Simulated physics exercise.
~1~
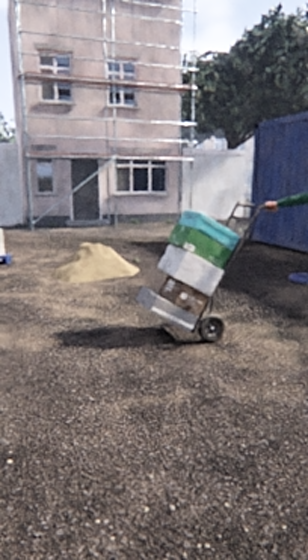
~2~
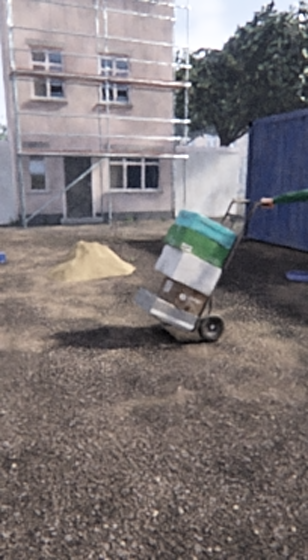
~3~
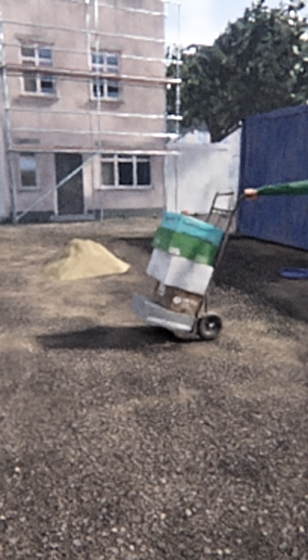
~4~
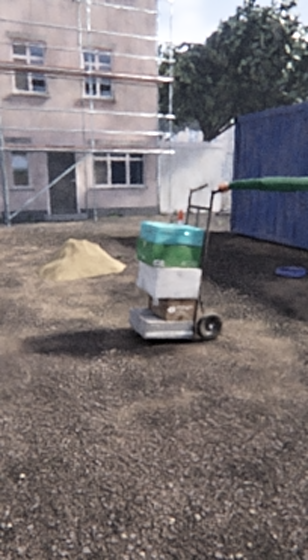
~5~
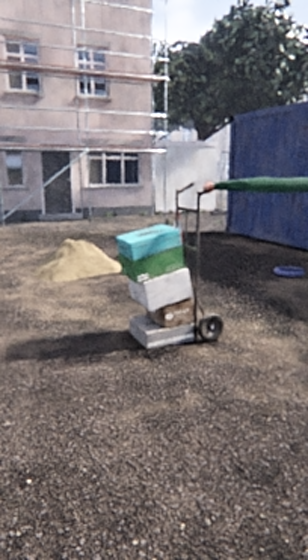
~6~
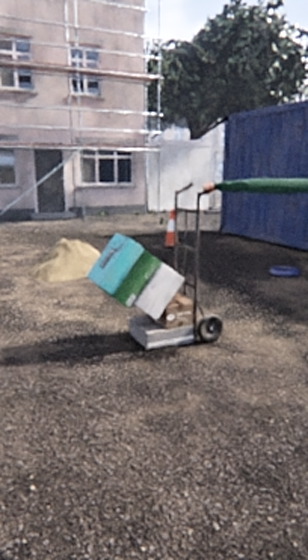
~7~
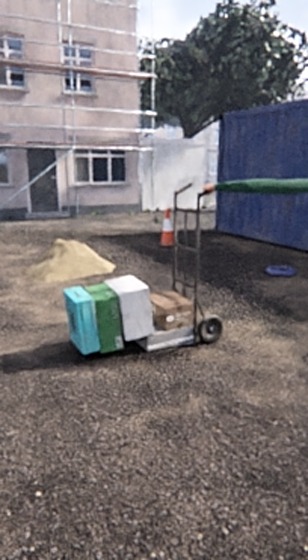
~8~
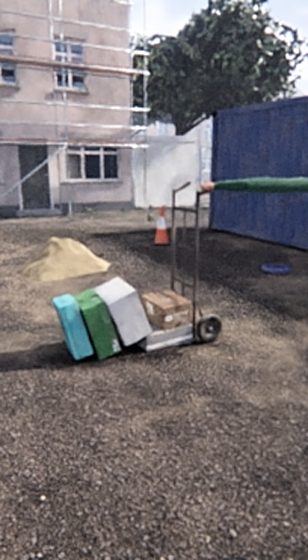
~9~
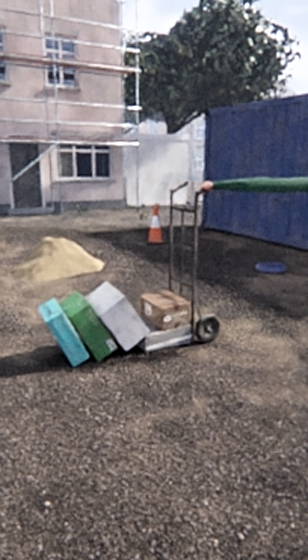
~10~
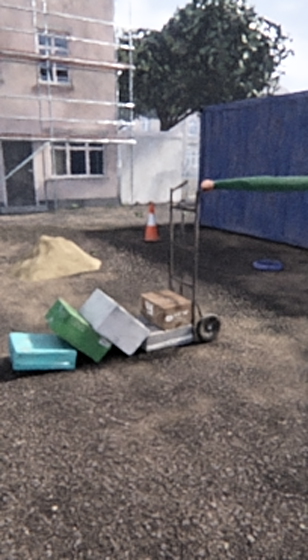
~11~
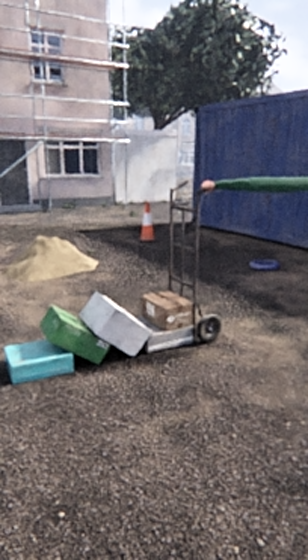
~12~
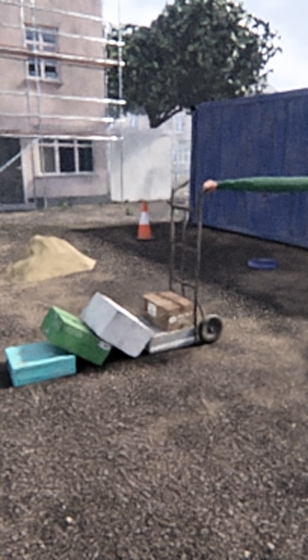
Building site yard, a green-sleeved arm swinging a loaded sack truck upright, three upper boxes toppling left onto gravel, brown parcel staying aboard.
